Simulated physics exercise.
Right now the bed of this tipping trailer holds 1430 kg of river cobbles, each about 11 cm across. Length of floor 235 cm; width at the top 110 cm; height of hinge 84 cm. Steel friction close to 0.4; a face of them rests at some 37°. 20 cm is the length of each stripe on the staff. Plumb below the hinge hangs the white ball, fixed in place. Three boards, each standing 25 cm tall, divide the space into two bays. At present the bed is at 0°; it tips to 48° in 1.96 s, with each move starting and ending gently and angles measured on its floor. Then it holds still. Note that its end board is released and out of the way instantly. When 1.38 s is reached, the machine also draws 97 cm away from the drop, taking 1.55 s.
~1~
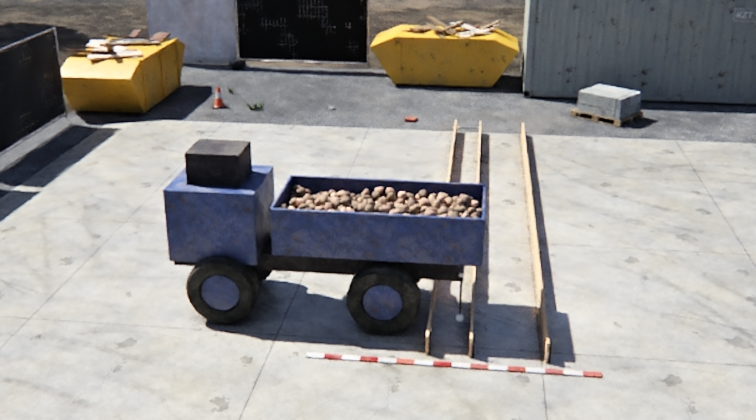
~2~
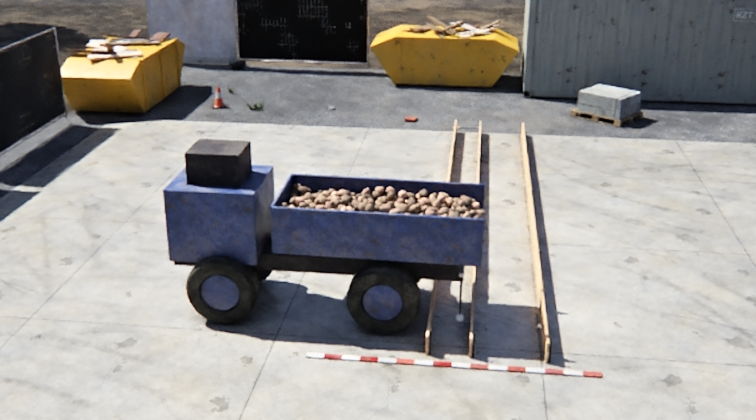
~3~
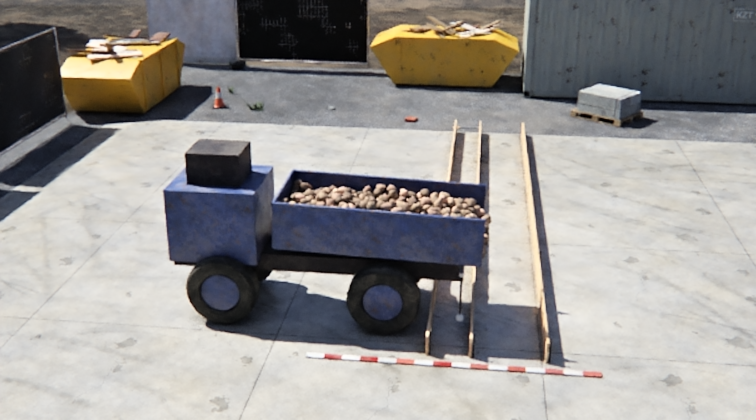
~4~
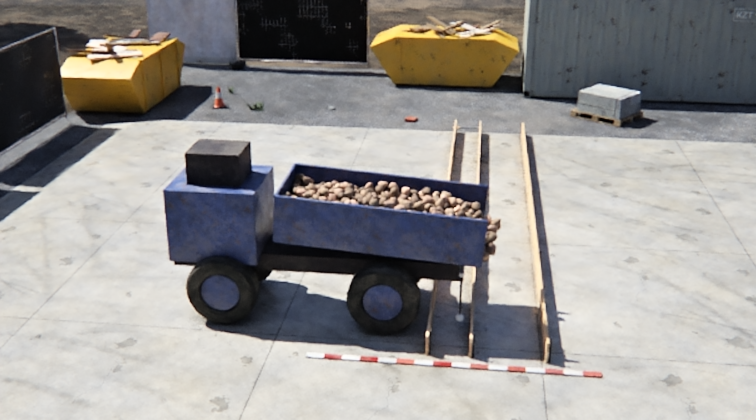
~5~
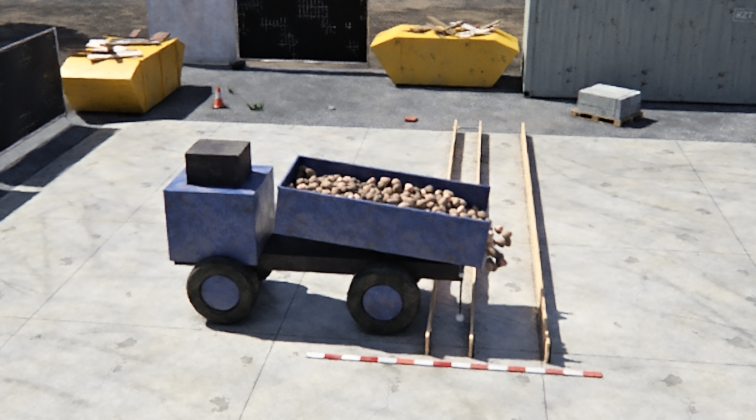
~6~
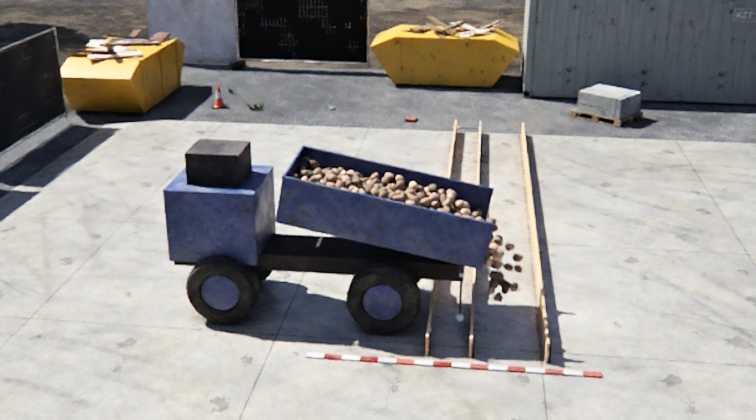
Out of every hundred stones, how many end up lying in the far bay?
About 65 in a hundred.
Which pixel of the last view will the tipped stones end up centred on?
The resting stones are centred at roughly (506, 308).
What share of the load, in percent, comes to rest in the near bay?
Something like 20 in a hundred.
A little later the floor is at 41°; 75 % in the bed, 25 % in the far bay; the foremost stones are at (537, 313).
Then the floor is at 48°; 12 % in the bed, 12 % in the near bay, 69 % in the far bay, 7 % past the last board; the foremost stones are at (605, 319).
Later still the floor is at 48°; 0 % in the bed, 20 % in the near bay, 66 % in the far bay, 15 % past the last board; the foremost stones are at (717, 329).
In the end the floor is at 48°; 0 % in the bed, 20 % in the near bay, 66 % in the far bay, 15 % past the last board; the foremost stones are at (718, 329).
